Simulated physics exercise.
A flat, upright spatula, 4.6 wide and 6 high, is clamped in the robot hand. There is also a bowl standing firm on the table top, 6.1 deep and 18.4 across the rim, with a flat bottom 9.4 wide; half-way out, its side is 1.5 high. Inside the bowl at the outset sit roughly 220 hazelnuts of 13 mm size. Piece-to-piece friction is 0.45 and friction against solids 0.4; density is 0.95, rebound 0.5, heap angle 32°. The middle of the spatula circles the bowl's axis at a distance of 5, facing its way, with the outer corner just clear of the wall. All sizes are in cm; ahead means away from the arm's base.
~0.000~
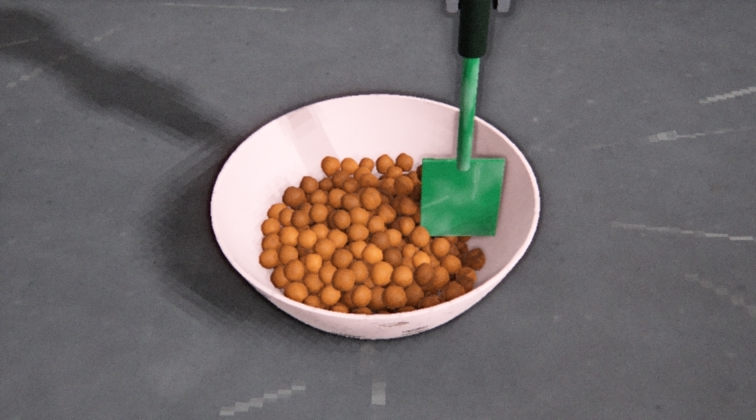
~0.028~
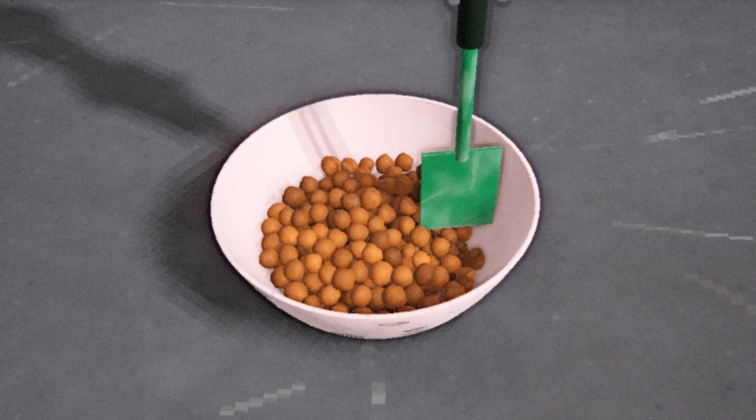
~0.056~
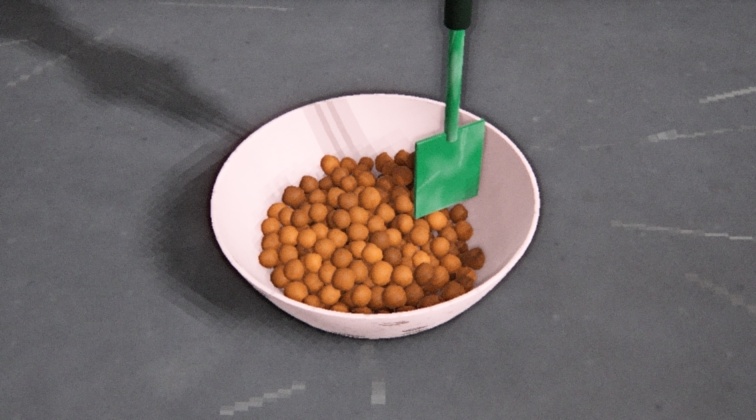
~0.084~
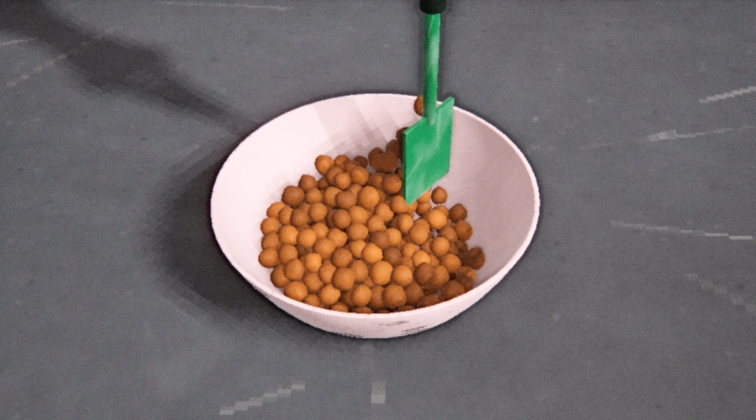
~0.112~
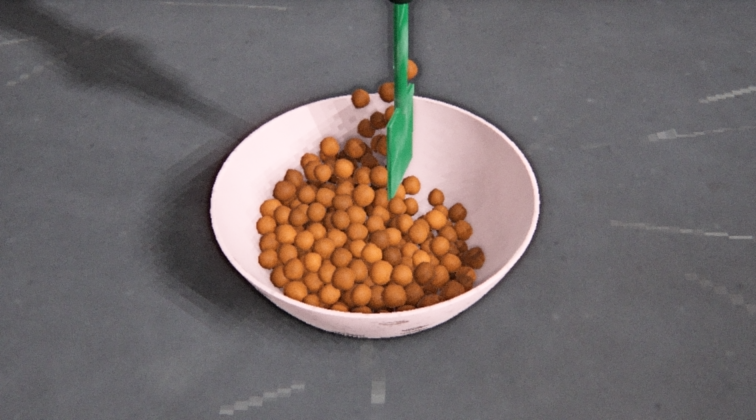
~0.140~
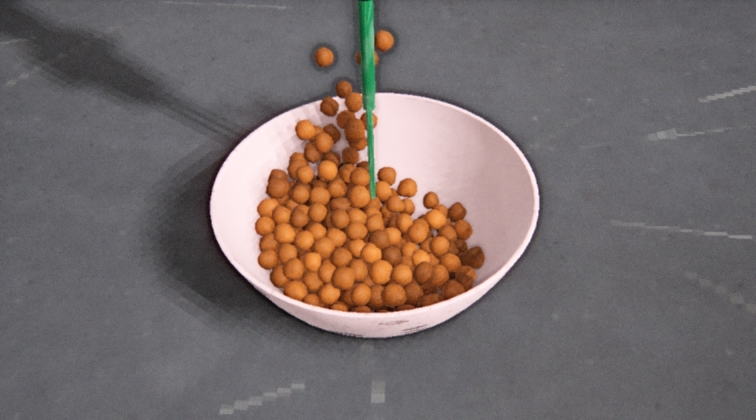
A white bowl of round orange-brown hazelnuts sits on a dark grey, pale-streaked table top, seen from above at an angle by a still camera. A green spatula with a black handle stands upright in the bowl's right side, while a shadow stretches across the upper left. The spatula sweeps leftward along the back, turning edge-on and rising slightly, pushing nuts into a heap and flinging a few above the rim.
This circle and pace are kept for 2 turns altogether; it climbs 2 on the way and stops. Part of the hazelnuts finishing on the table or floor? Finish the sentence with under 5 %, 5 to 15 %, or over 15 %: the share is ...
The share is over 15 %.
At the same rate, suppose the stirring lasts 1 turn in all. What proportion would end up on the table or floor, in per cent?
Roughly 15 per cent would end up there.
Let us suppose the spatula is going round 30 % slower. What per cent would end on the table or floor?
10 per cent.
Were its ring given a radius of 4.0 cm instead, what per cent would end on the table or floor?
Near 25 percent.
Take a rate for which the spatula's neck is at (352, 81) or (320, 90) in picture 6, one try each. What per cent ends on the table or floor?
Some 25 and 30 per cent.
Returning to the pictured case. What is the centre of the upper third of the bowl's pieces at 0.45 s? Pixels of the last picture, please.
At about (464, 221).
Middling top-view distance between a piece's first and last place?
Reading: Around 5 cm.
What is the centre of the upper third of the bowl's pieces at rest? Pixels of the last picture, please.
In the final view it lies around (368, 218).
By 0.45 s, 339° round, highest piece 8 above the table; 184 in the bowl, 19 on the table or floor, 14 in flight or on the tool.
By 0.76 s, 222° round, highest piece 7 above the table; 168 in the bowl, 48 on the table or floor, 1 in flight or on the tool.
By 1.11 s, 0° round, highest piece 4 above the table; 168 in the bowl, 49 on the table or floor.
By 1.81 s, 0° round, highest piece 4 above the table; 168 in the bowl, 49 on the table or floor.
Final count, 168 in the bowl, 49 on the table or floor. That is 23 % on the table or floor.
